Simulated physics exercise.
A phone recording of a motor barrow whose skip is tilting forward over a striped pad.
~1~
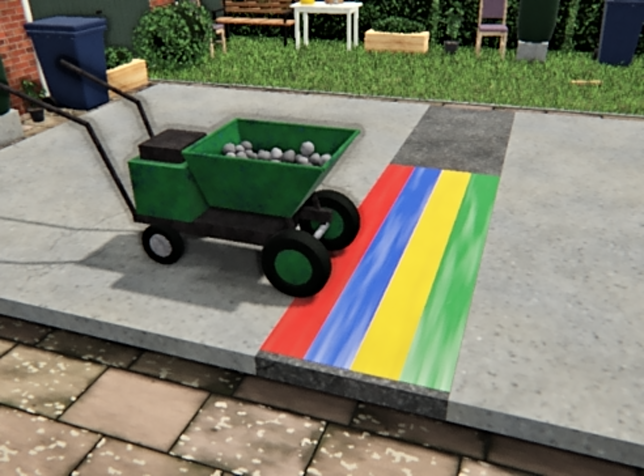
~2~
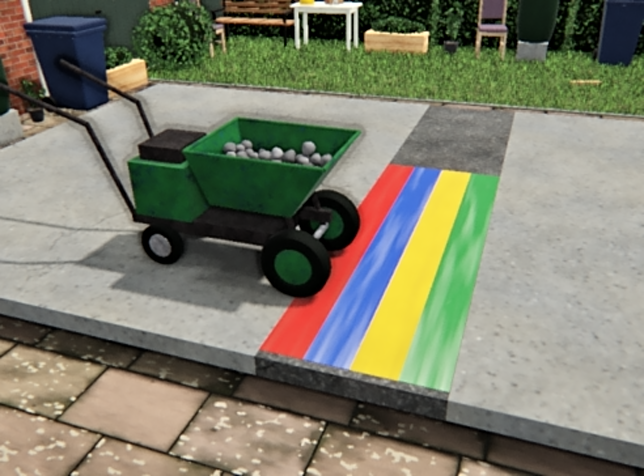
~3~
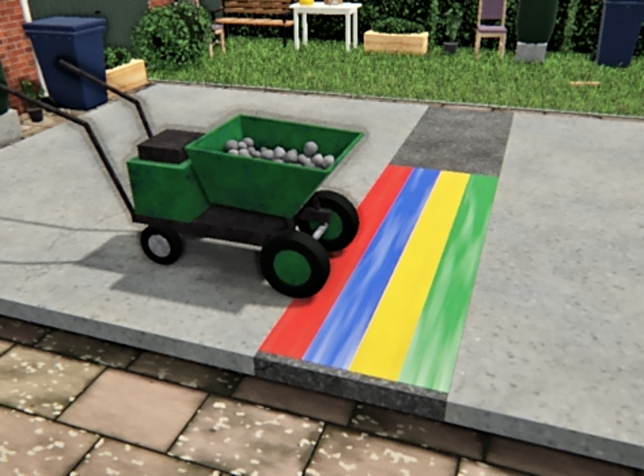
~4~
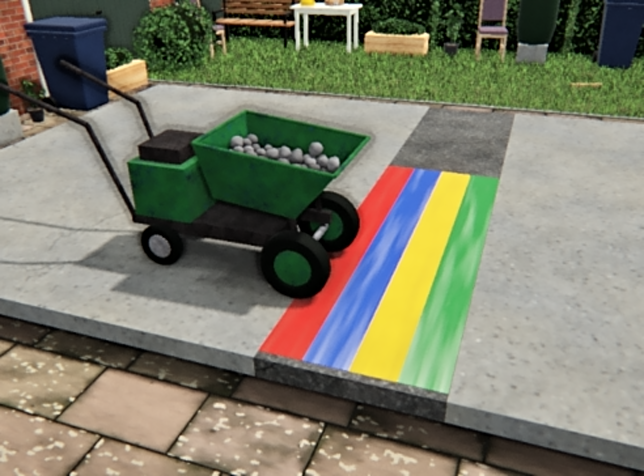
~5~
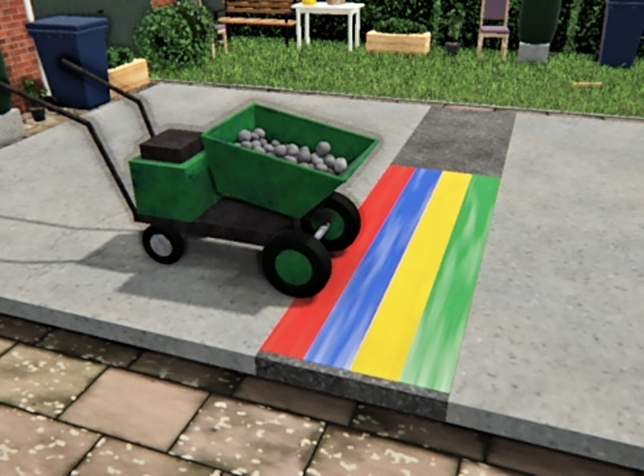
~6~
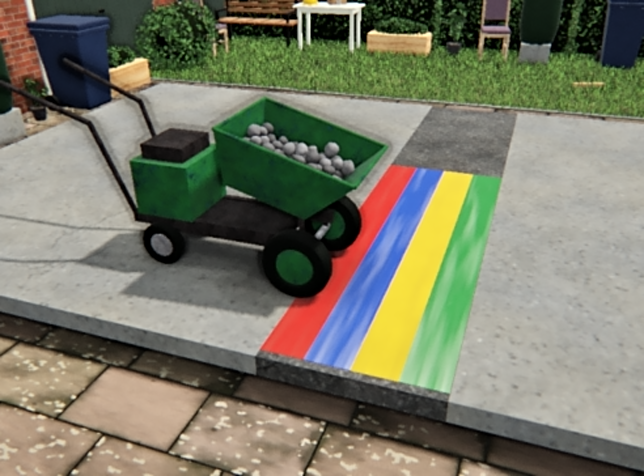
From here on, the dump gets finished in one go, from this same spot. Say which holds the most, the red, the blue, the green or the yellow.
I would say the green one.
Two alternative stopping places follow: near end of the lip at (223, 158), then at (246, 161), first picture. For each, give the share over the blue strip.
The first spot gives roughly 40 %; the second gives roughly 40 %.
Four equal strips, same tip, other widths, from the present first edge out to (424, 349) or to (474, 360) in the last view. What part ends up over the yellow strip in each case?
Near 0 in a hundred and near 20 in a hundred.
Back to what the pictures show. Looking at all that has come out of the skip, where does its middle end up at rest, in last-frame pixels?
Close to (460, 291) in the last picture.
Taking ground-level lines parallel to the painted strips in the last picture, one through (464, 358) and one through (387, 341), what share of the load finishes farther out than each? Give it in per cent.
First roughly 30 percent, then 90 percent.
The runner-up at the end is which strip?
Next in line comes the yellow one.
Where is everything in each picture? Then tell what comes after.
The first picture shows lip of the skip at (322, 170), level; top of the load at (263, 157), round cobbles; red strip at (303, 319); blue strip at (345, 328); yellow strip at (389, 337); green strip at (435, 346).
The second picture shows lip of the skip at (324, 170), level; top of the load at (258, 168).
The third picture shows lip of the skip at (327, 173), tipped barely; top of the load at (245, 159).
The fourth picture shows lip of the skip at (334, 177), tipped a little; top of the load at (248, 154).
The fifth picture shows lip of the skip at (344, 181), tipped a little; top of the load at (255, 149).
The sixth picture shows lip of the skip at (355, 188), tipped clearly; top of the load at (264, 145); red strip at (304, 319); blue strip at (346, 328); yellow strip at (390, 338); green strip at (436, 347).
Soon, skip tipped steeply; all in the skip.
A while on, skip tipped right over; nearly all in the skip; a stray few over the yellow strip; a small part over the green strip.
Towards the end, skip tipped right over; about a quarter in the skip; a small part over the yellow strip; about a third over the green strip; about a quarter off the paint.
Finally, skip tipped right over; a small part in the skip; none over the red strip; none over the blue strip; a small part over the yellow strip; about half over the green strip; about a quarter off the paint.
